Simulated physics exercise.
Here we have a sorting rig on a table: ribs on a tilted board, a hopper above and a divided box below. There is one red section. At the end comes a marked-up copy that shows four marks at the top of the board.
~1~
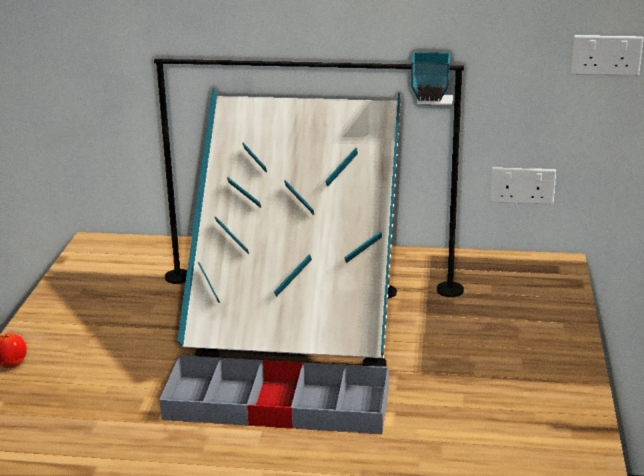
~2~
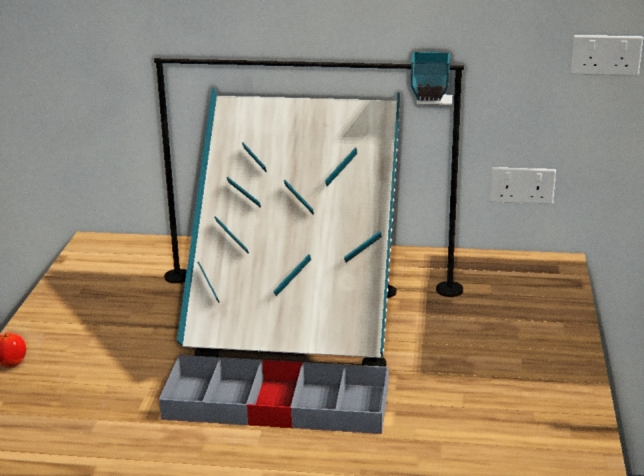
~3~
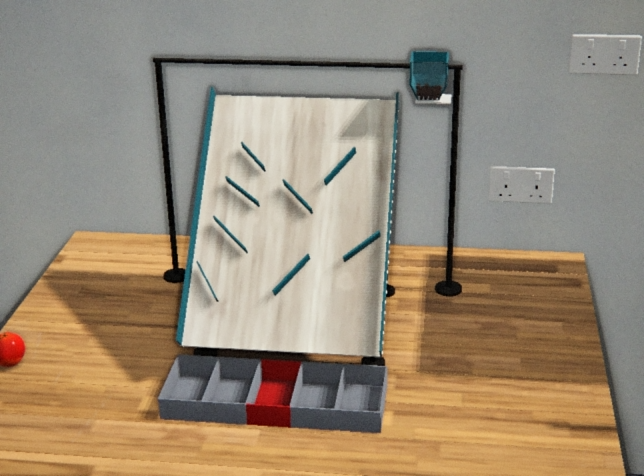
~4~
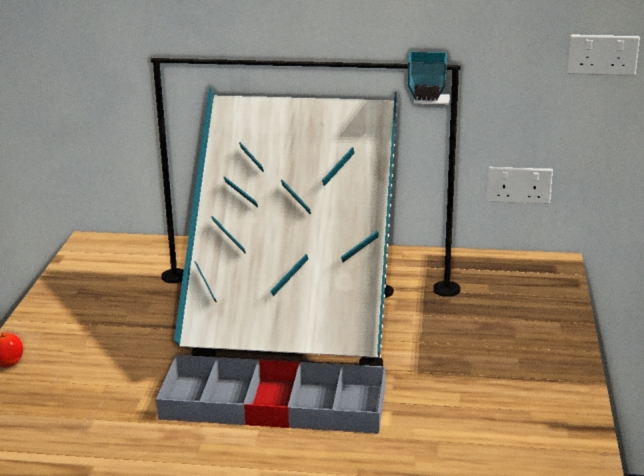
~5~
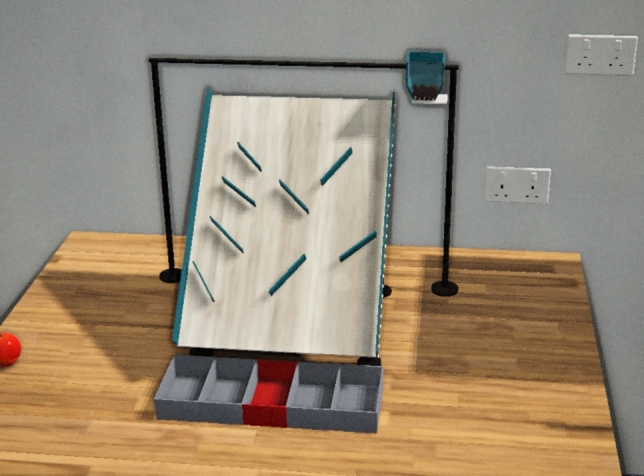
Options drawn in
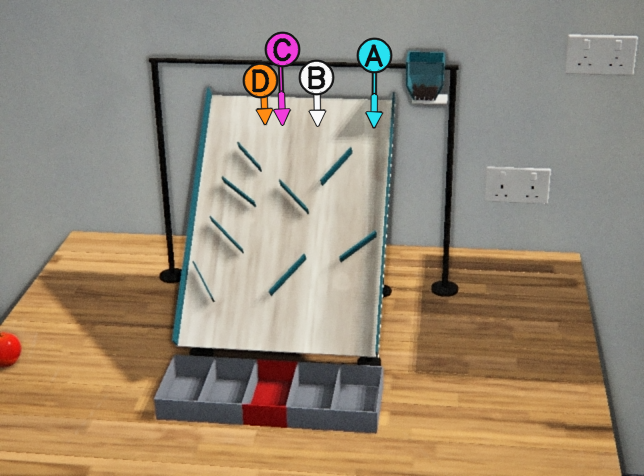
The video shows a tilted board with blue ribs on a wooden table, a small hopper of dark pieces above its right side and a divided grey box with one red section below, while nothing in the rig visibly moves.
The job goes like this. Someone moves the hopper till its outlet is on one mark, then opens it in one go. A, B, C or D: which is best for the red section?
The answer is mark A.
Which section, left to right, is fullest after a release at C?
It is the second one.
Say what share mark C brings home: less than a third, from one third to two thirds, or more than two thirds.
Mark C gives less than a third.
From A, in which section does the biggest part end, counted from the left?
The third from the left.
On the marked copy, mark A meets the board at (374, 121); mark B meets the board at (317, 120); mark C meets the board at (282, 119); mark D meets the board at (264, 118).
Choosing A, roughly half in the red section, roughly half in other sections, just a few outside the box.
Choosing B, about a tenth in the red section, almost all in other sections.
Choosing C, about a tenth in the red section, the larger part in other sections.
Choosing D, about a tenth in the red section, the larger part in other sections, about a tenth outside the box.
